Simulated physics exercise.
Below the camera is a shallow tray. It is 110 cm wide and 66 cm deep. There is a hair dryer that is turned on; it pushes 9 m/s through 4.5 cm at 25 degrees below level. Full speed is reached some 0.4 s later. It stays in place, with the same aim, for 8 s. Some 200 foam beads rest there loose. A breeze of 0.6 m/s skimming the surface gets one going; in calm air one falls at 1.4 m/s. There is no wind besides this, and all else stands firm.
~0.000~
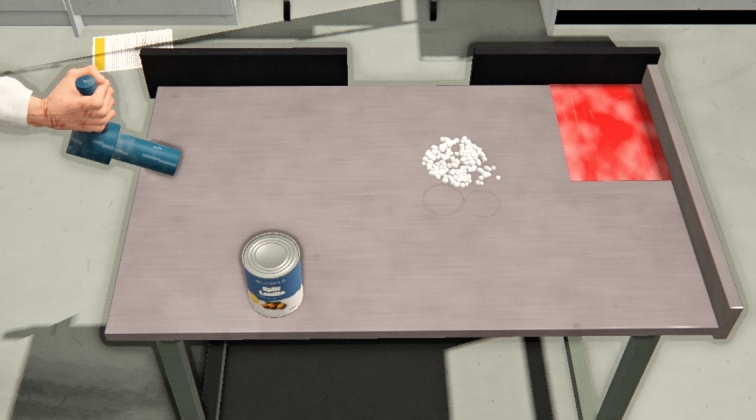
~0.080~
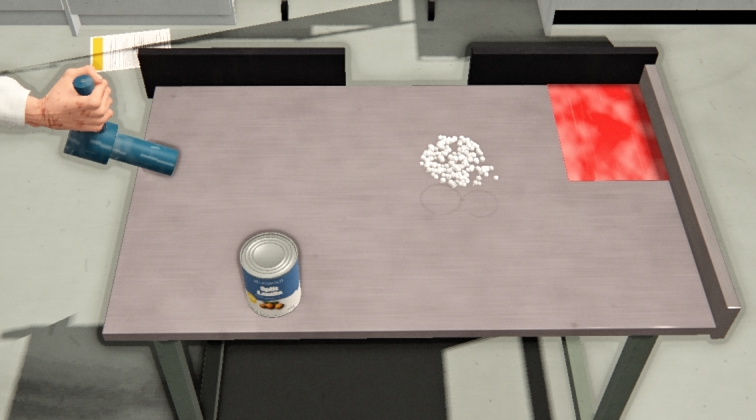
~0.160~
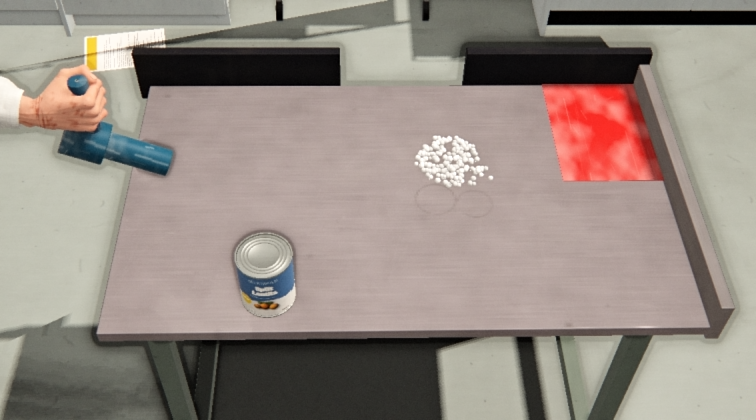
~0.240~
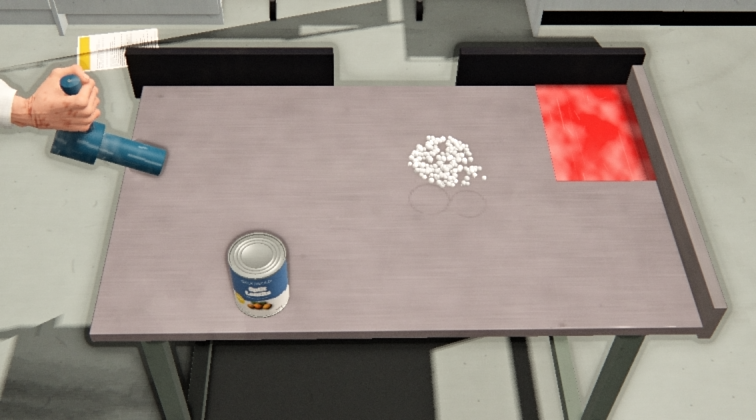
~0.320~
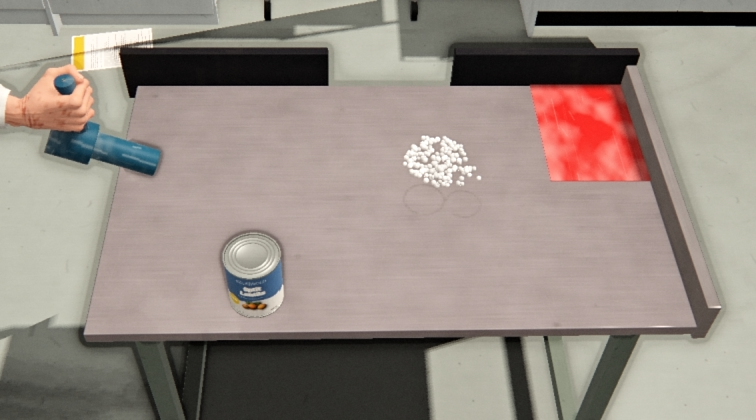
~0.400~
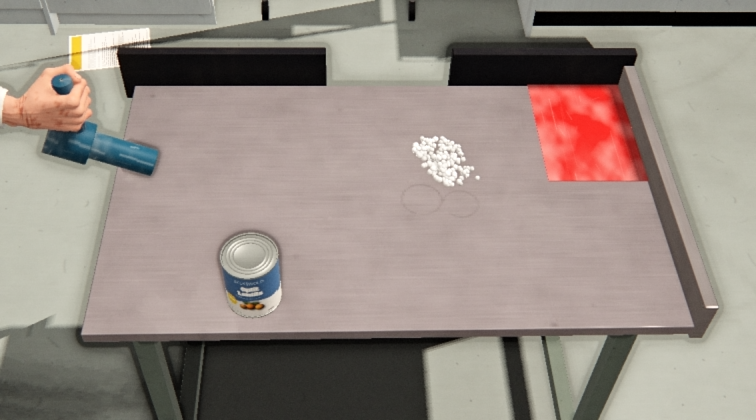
A pale wooden-topped table fills the view from above, holding a loose cluster of small white beads right of centre, a blue-labelled tin at the lower left and a red sheet in the upper right corner. At the left edge, a hand grips a blue hair dryer pointed rightward. The view drifts slightly right, then some beads on the cluster's left side shift rightward.
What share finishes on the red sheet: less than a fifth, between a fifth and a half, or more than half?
On the red sheet by then: The bulk.
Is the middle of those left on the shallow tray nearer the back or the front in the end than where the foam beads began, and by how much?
I'd say backward, around 20 cm.
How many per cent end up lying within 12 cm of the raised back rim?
About 90 %.
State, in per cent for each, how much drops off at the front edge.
Roughly 0 % front.
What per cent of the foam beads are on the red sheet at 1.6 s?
I reckon close to 90 %.
After 1.6 s, 92 % are on the red sheet; the middle of those still in play is near (621, 92); 10 % have settled or left.
After 2.6 s, 94 % are on the red sheet; the middle of those still in play is near (621, 92); 11 % have settled or left.
After 4.4 s, 96 % are on the red sheet; the middle of those still in play is near (622, 94); 14 % have settled or left.
After 8.0 s, at the end, 98 % are on the red sheet; the middle of those still in play is near (617, 91).
